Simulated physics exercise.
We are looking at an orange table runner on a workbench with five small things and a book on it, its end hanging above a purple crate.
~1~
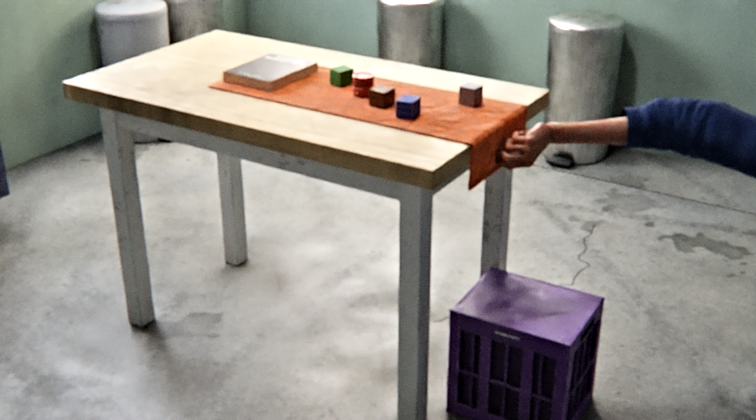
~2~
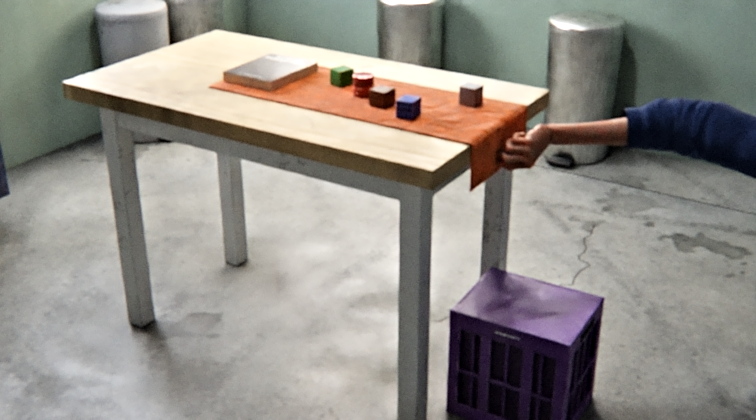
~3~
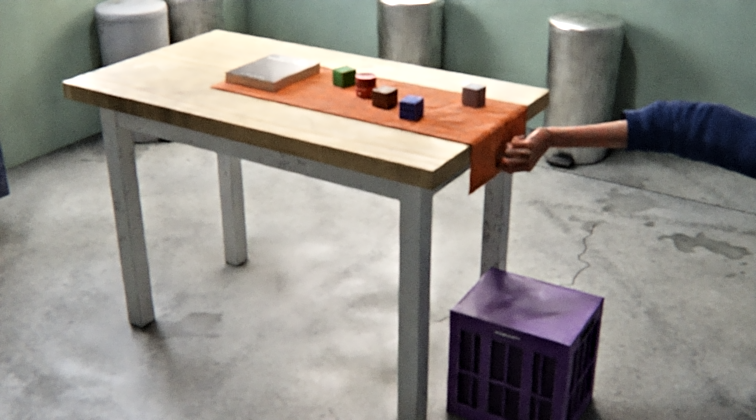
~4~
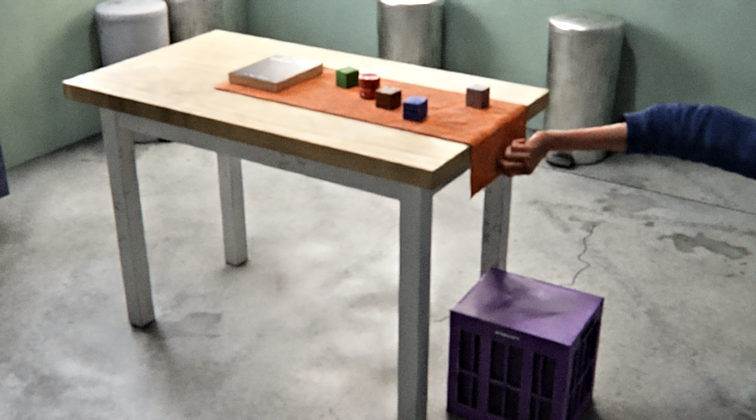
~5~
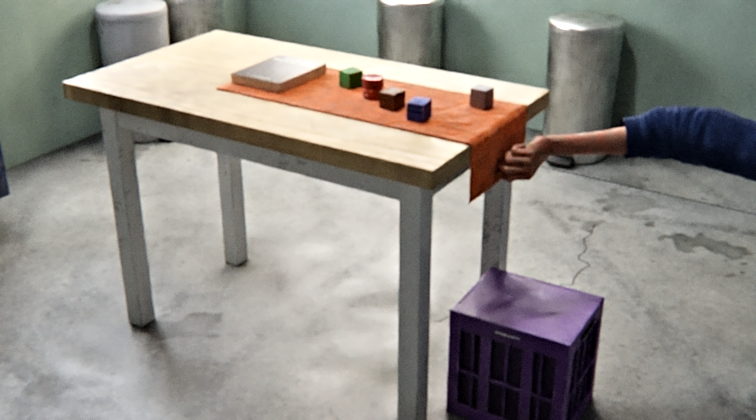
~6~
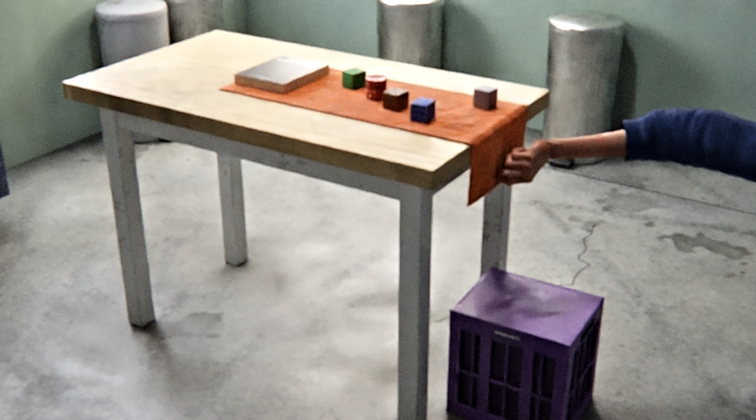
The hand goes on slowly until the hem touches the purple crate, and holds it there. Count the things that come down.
The count of fallen things is three.
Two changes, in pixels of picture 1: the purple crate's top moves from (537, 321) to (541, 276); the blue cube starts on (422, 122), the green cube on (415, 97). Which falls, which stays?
The blue cube is carried off; the green cube does not fall.
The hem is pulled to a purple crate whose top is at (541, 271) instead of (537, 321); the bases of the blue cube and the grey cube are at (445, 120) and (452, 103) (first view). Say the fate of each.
The blue cube tumbles off; the grey cube tumbles off.
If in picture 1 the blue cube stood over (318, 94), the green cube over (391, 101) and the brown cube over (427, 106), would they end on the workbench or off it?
The blue cube survives; the green cube is carried off; the brown cube is carried off.
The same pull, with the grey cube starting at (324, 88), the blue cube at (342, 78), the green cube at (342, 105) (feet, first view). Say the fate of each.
The grey cube does not fall; the blue cube survives; the green cube stays on.
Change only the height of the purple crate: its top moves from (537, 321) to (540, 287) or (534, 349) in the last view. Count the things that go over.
The count: 2 and 4.
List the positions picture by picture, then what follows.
In the first frame, hem (469, 191); grey cube (471, 85); blue cube (408, 98); brown cube (382, 89); red pot (363, 75); green cube (342, 68); top of the crate (537, 321).
In the second frame, hem (469, 192); grey cube (472, 85).
In the third frame, hem (468, 195); blue cube (412, 99).
In the fourth frame, hem (470, 200); brown cube (389, 90); top of the crate (537, 321).
In the fifth frame, hem (469, 204); red pot (373, 77).
In the sixth frame, hem (467, 207); grey cube (486, 88); blue cube (423, 101); brown cube (396, 91); red pot (376, 77); green cube (354, 70).
A little later, hem near (497, 221); grey cube gone.
Next, hem near (496, 272); grey cube and blue cube gone.
When it is over, hem on the crate; grey cube, blue cube and brown cube gone. It carries off three.
